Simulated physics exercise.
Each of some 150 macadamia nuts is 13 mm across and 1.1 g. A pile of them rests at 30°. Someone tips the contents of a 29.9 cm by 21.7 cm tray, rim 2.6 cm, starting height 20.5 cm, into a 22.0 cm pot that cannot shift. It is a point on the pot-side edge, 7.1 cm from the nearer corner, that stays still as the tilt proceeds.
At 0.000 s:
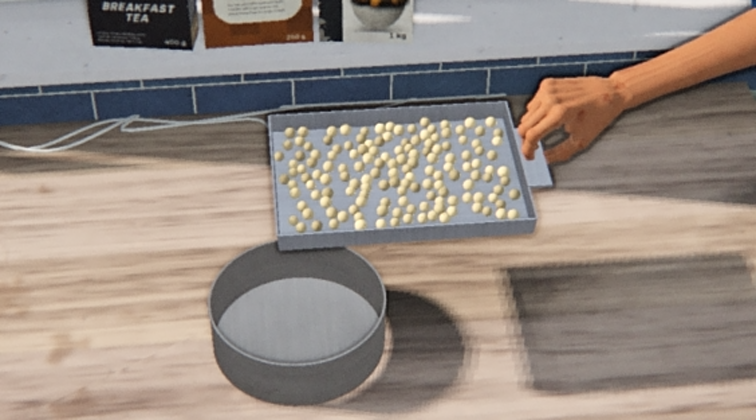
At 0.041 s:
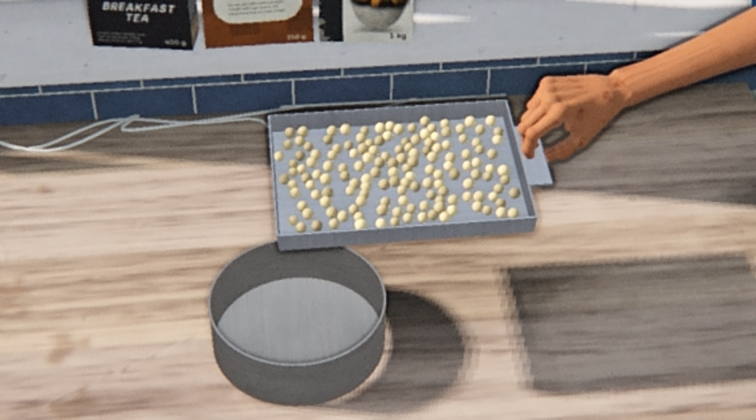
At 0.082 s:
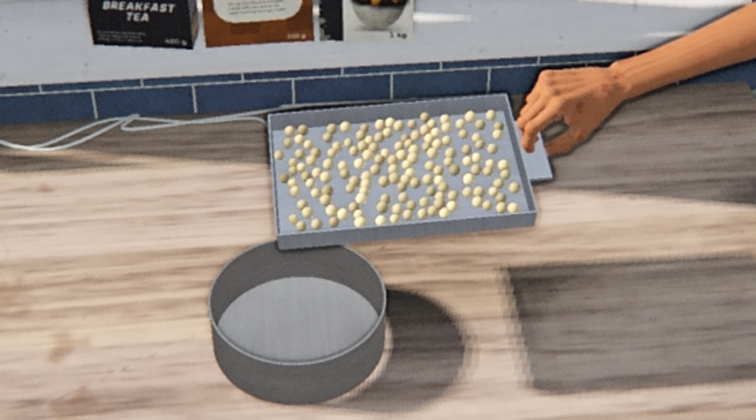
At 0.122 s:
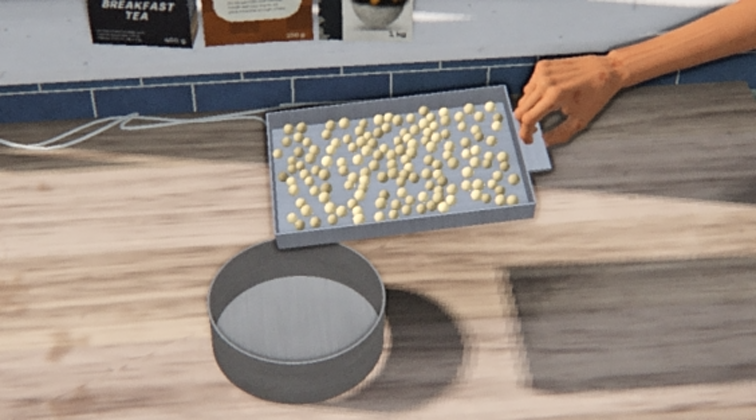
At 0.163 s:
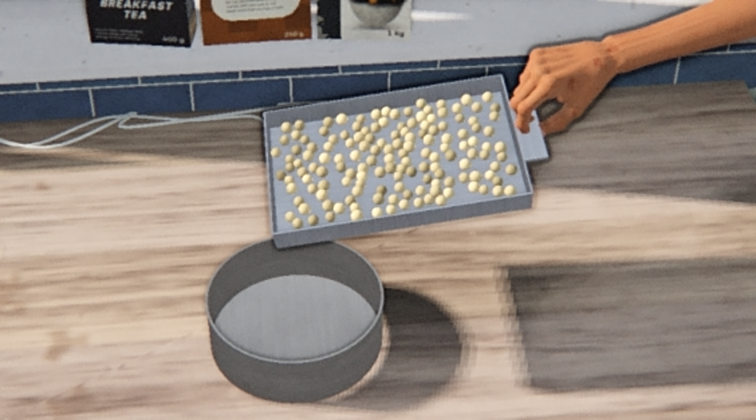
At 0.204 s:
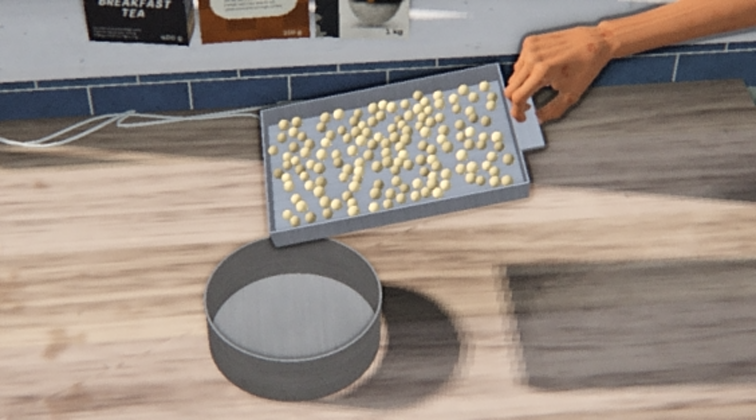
The video shows a hand holding a grey tray of scattered, pale round nuts above a wooden counter, beside an empty round pot. The hand gradually raises the tray's right side, tilting it toward the left, while the nuts stay spread out.
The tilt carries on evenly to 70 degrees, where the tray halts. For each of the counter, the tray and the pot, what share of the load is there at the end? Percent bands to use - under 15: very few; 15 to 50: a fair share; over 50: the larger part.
Counter - very few, tray - the larger part, pot - very few.
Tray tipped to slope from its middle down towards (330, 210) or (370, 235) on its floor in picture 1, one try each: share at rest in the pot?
Estimate: Some 5 % and some 5 % respectively.
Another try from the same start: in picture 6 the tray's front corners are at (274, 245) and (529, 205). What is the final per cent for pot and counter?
Split: Pot = 25, counter = 5.
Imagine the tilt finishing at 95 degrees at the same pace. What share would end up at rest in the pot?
Pot share: About 45 per cent.
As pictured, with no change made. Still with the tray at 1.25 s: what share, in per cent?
It's roughly 95 percent.
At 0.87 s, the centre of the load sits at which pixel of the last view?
Around (288, 153).
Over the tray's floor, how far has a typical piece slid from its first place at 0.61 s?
9 cm.
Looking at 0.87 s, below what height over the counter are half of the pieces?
The halfway line is at about 26 cm.
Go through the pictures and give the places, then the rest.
Tray tilt 0 degrees, front corners at (279, 234) and (535, 217); middle of the pieces at (394, 174); pot at (297, 298), in the first picture.
Tray tilt 1 degrees, front corners at (279, 234) and (535, 216); middle of the pieces at (394, 173), in the second picture.
Tray tilt 2 degrees, front corners at (279, 233) and (535, 210); middle of the pieces at (394, 170), in the third picture.
Tray tilt 4 degrees, front corners at (277, 233) and (533, 202), lowest corner left front; middle of the pieces at (392, 165), in the fourth picture.
Tray tilt 7 degrees, front corners at (274, 232) and (530, 192), lowest corner left front; middle of the pieces at (390, 160), in the fifth picture.
Tray tilt 10 degrees, front corners at (271, 231) and (526, 181), lowest corner left front; middle of the pieces at (387, 153); pot at (293, 294). Its pace works out near 70 degrees a second, in the sixth picture.
Then, at 0.61 s, tilt 39 degrees; the tray holds 100 %, the pot 0 %.
Then, at 0.87 s, tilt 58 degrees; the tray holds 100 %, the pot 0 %.
After 1.25 s, tilt 70 degrees; the tray holds 95 %, the pot 0 %.
By 2.2 s all is still; counter 5 %, tray 95 %, pot 0 %.
